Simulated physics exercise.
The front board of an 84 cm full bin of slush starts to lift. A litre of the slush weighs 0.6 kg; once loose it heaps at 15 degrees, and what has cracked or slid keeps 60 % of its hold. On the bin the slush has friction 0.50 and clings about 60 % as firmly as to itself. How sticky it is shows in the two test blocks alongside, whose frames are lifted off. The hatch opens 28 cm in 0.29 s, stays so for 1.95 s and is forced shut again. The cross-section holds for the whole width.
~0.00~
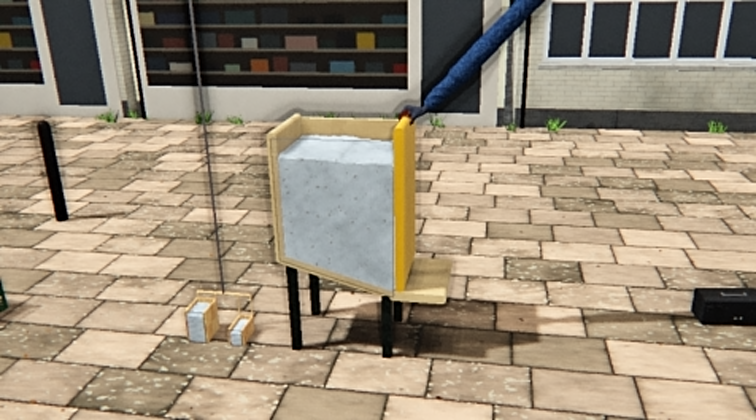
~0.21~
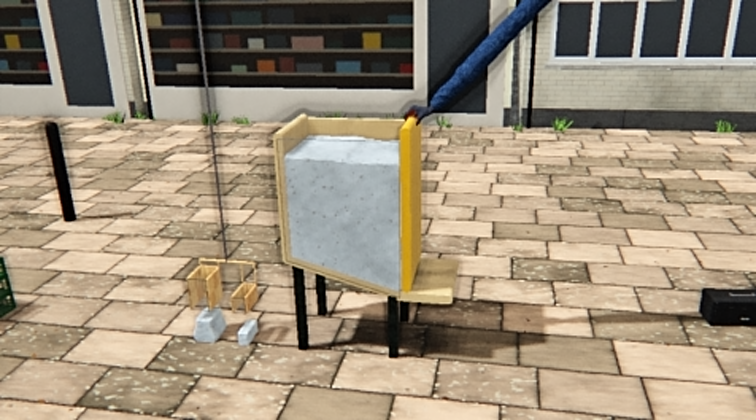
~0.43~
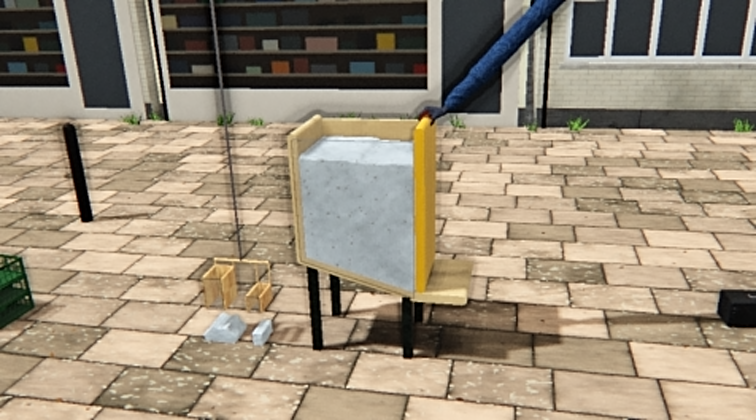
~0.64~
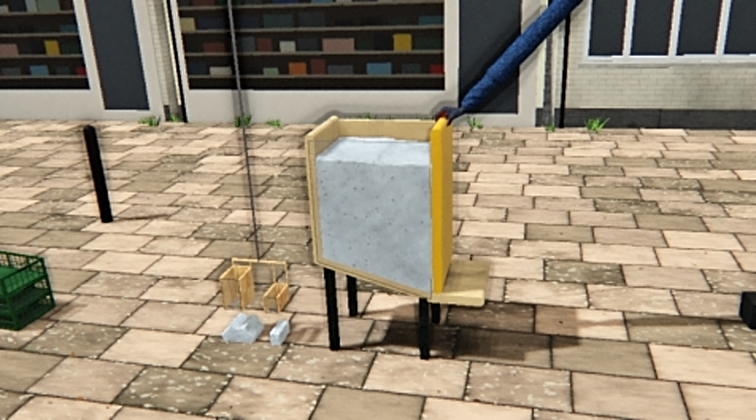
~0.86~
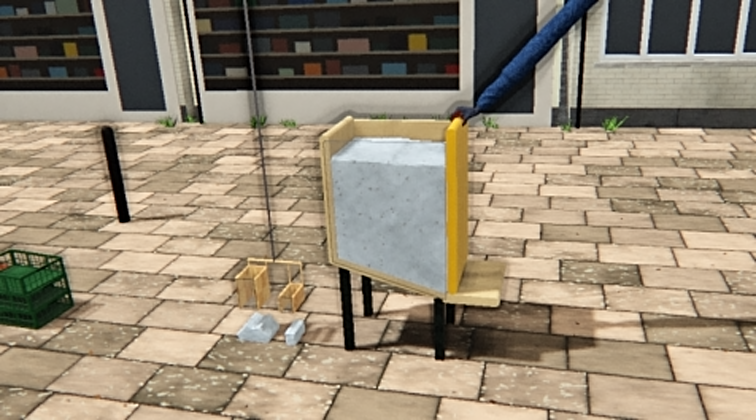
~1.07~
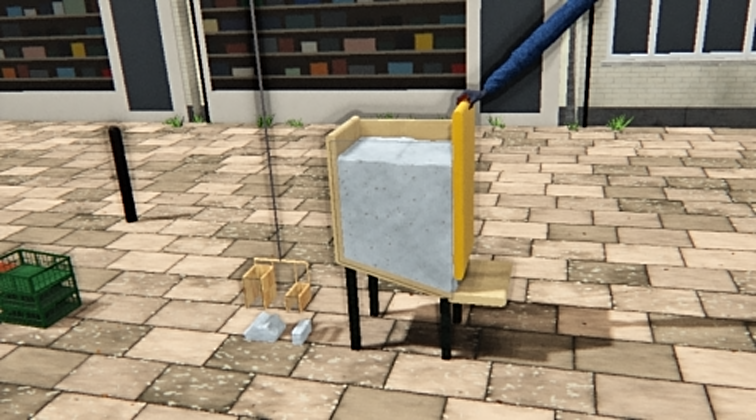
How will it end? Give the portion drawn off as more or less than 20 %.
It comes out more than 20 %.
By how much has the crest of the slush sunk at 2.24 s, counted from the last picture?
Some 18 cm.
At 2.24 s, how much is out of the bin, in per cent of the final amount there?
About 60 %.
After 1.61 s, the hatch is 28 cm open and 12 % is out.
After 2.24 s, the hatch is 28 cm open and 29 % is out.
After 2.87 s, the hatch is 28 cm open and 41 % is out.
After 3.50 s, the hatch is 7.2 cm open and 49 % is out.
After 4.38 s, at the end, the hatch is shut and 50 % is out.
